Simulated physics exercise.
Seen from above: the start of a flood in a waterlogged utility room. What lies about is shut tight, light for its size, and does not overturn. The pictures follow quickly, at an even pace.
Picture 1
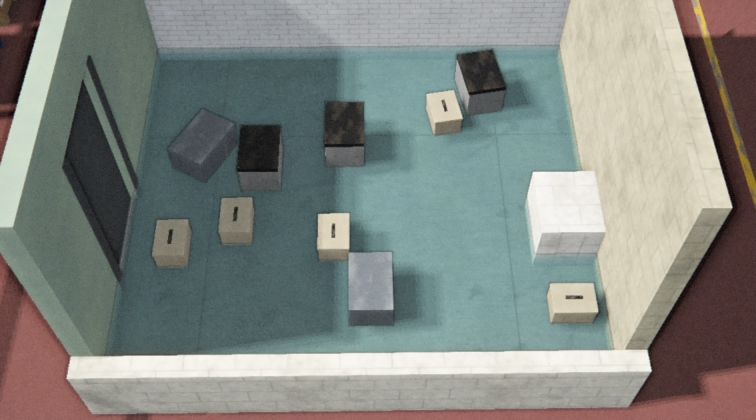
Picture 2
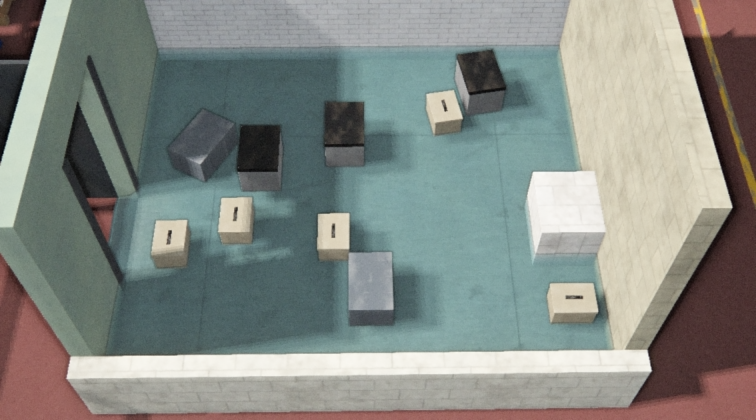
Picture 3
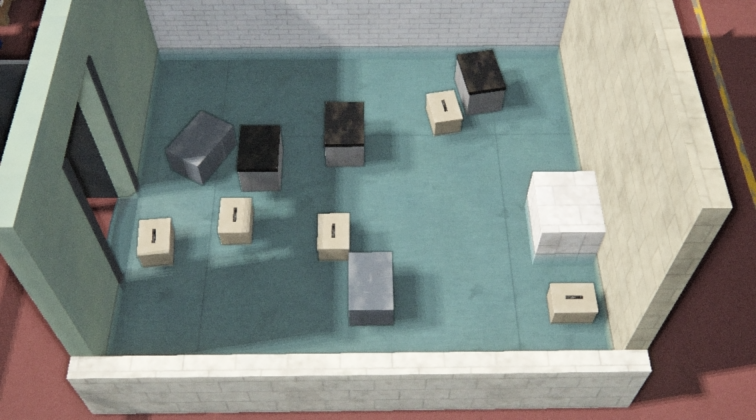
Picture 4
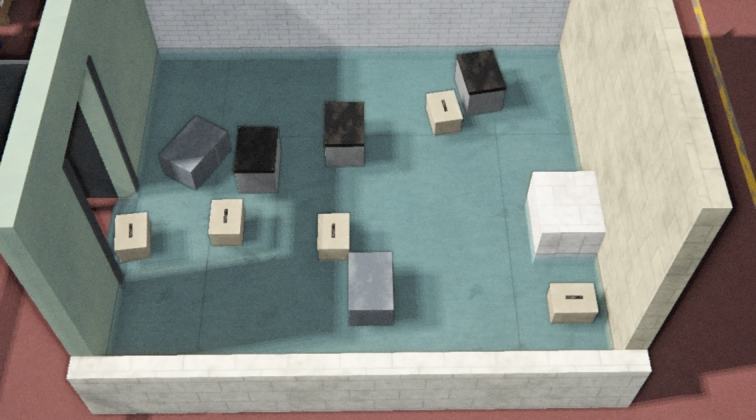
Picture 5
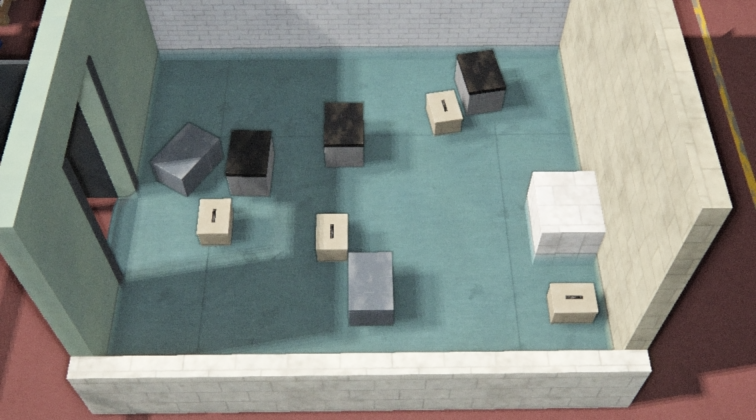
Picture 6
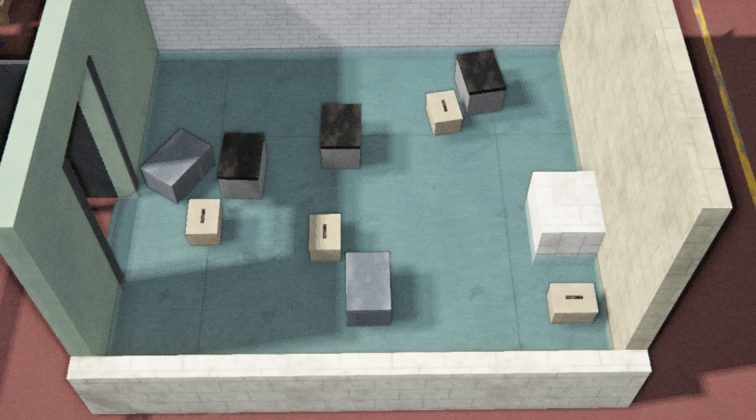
A small tan box at the left slides toward the open doorway in the left wall and passes out of sight, in a teal-floored room seen from a fixed view above. Black-topped and grey blocks, more tan boxes and a white block at the right stand about the floor. The grey block, black-topped block and tan box nearest the doorway then drift left, and those near the middle shift slightly after them.
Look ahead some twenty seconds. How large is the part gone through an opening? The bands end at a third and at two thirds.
It is two thirds or more.
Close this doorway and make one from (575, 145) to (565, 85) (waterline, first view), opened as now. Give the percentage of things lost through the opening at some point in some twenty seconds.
Close to 30 %.
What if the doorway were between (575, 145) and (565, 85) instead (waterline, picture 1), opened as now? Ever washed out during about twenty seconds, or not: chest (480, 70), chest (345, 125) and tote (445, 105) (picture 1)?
One after the other: Washed out, through, yes.
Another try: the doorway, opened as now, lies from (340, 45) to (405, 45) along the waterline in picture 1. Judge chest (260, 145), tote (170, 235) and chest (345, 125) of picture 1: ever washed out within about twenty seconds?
One after the other: Through, no, through.
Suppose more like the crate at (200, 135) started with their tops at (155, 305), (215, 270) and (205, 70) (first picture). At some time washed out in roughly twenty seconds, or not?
One after the other: Washed out, yes, out.
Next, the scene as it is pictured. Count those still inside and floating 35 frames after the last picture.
The number is 4.
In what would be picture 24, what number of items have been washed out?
That makes 4.
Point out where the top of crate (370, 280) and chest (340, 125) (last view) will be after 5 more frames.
At about (326, 286) and (309, 134).
A moment on, 3 of 10 are out; 7 afloat.
Next, 4 of 10 are out; 6 afloat.
Later, 6 of 10 are out; 4 afloat.
In the end, 7 of 10 are out; 3 afloat.
